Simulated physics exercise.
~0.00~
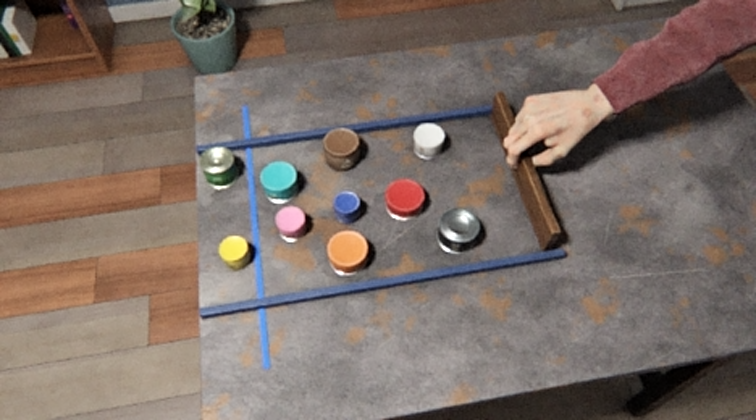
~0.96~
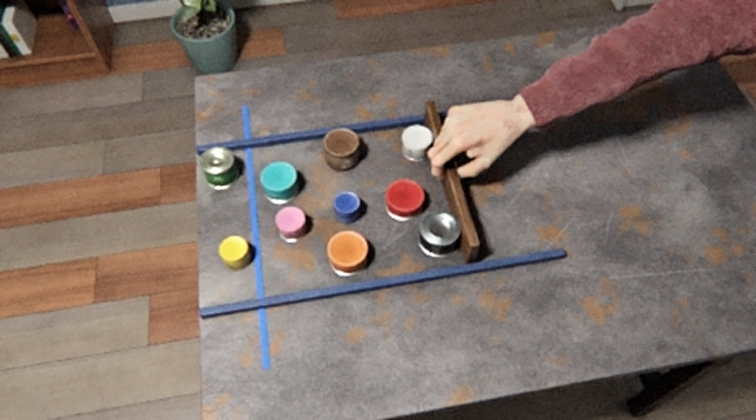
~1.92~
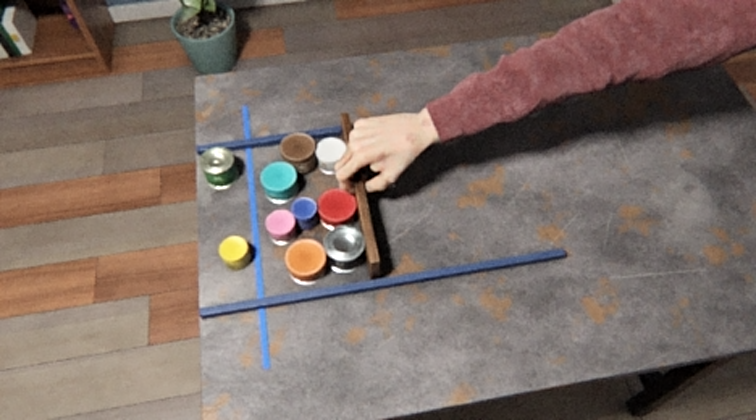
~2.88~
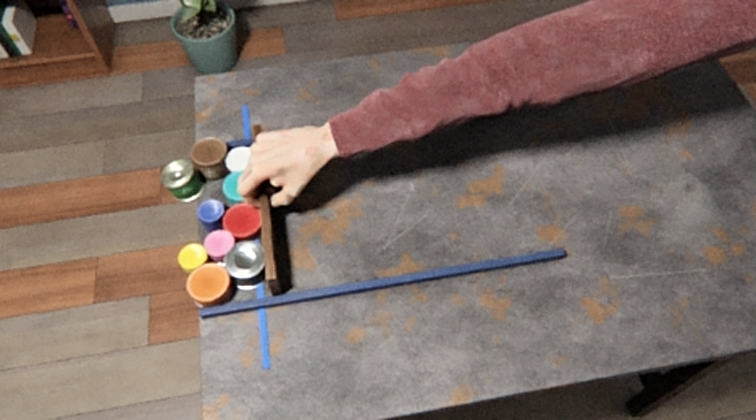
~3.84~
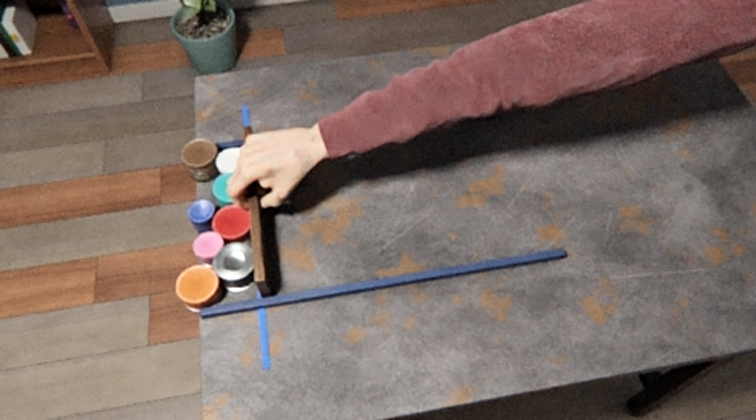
A hand slides a board left, bunching colorful pots until the yellow and green ones fall off.
